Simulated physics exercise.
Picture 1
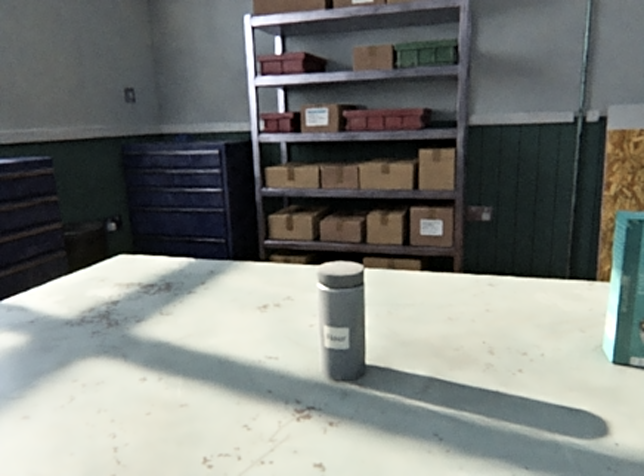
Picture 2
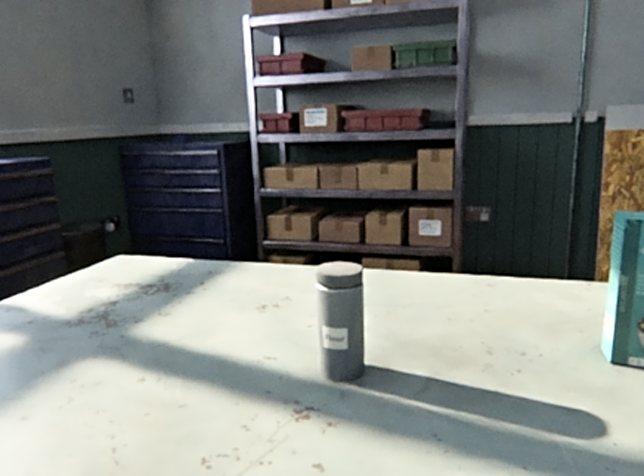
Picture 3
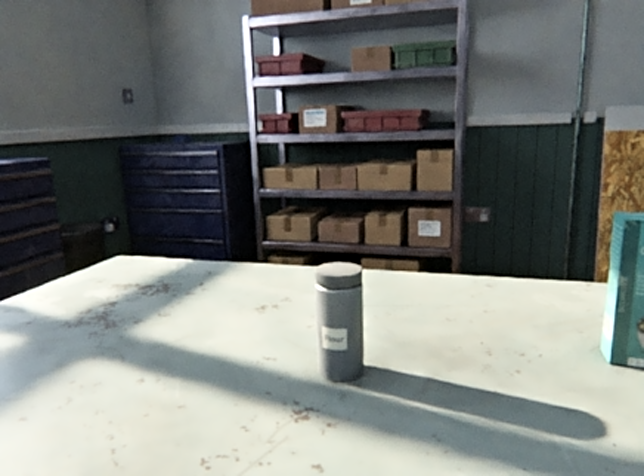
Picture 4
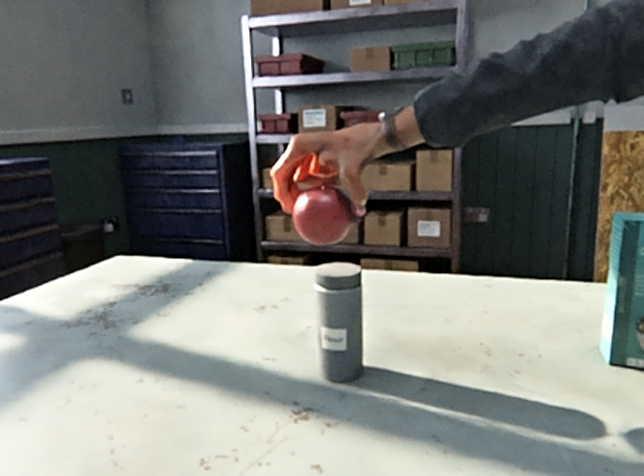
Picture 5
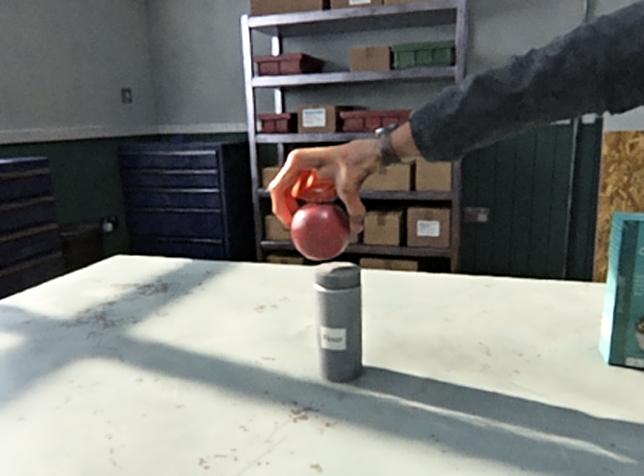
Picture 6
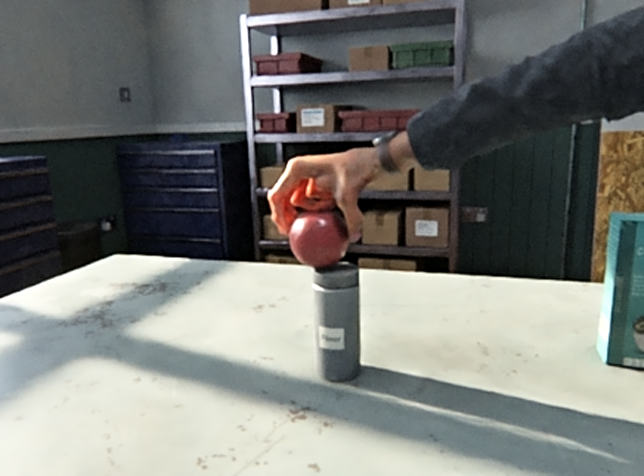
The footage shows a grey jar standing still on a pale table before shelves of boxes; then a hand reaches in from the right holding a red apple and lowers it a short way onto the jar's lid.
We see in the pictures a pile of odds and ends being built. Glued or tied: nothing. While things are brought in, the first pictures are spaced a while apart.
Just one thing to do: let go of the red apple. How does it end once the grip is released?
It will remain standing.
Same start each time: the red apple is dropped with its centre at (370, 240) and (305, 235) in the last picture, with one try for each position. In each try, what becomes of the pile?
First attempt - it comes down; second attempt - it comes down.
Then, 1.00 s after the last picture, nothing has stirred.
Then, 2.10 s after the last picture, red apple resting near (319, 239).
At rest, all 3 in place. Seen from the same camera at the end, red apple near (319, 239). The pile stays up.
